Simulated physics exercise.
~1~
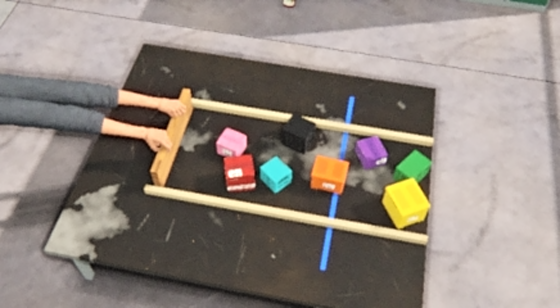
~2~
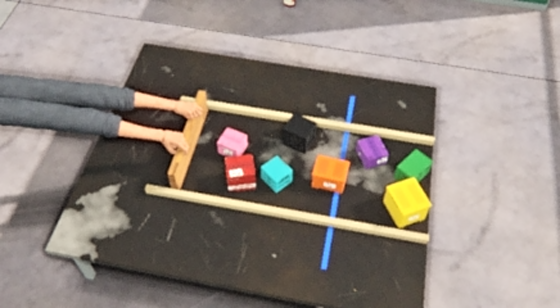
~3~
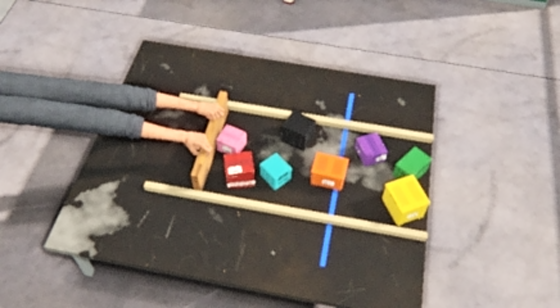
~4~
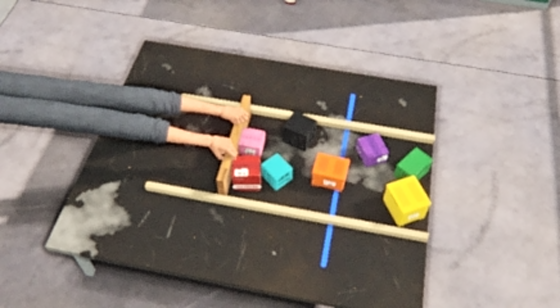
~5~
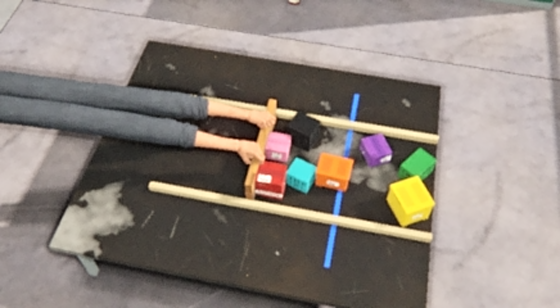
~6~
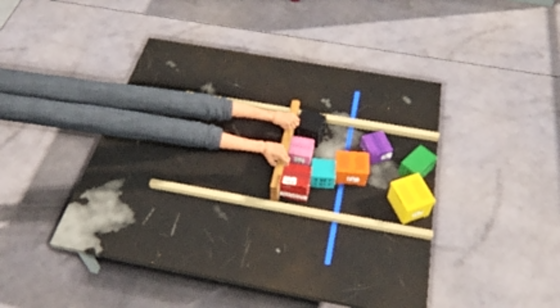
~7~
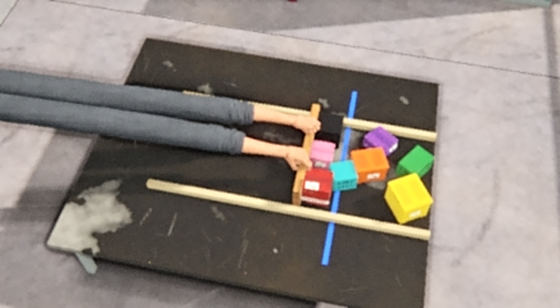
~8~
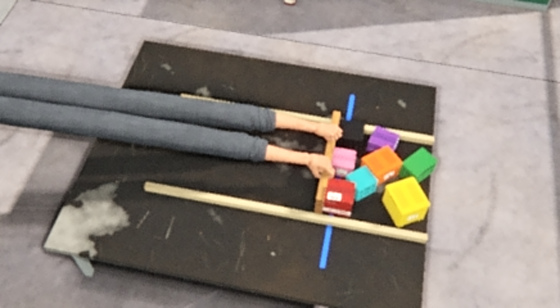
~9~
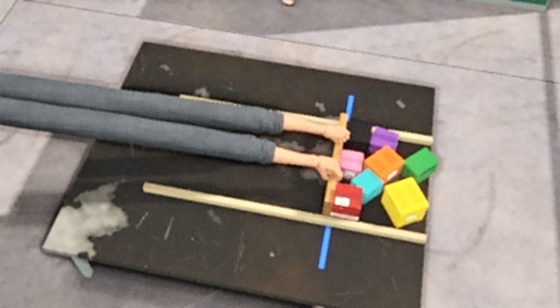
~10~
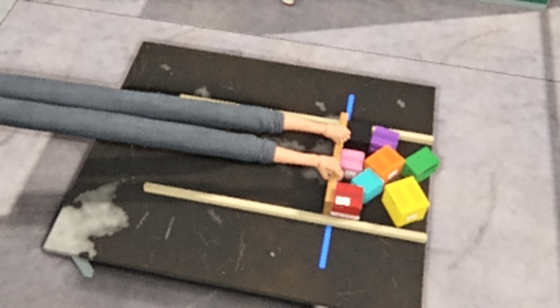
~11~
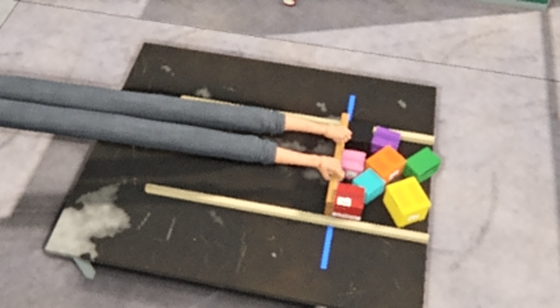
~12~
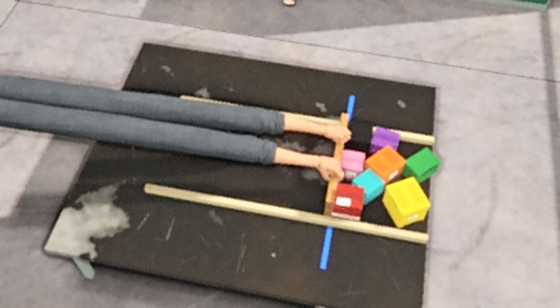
At first, two hands in dark grey sleeves hold a wooden plank upright at the left of a black platform, with eight coloured blocks scattered between two pale battens. The arms slide the plank right until it meets the pink and red blocks. Those are pushed along, and the turquoise, orange and black ones are soon swept up too. The group crosses the blue tape and bunches against the purple, green and yellow blocks near the right edge. The plank stops at the tape line, and the hands hold it still, with every block remaining on the platform.
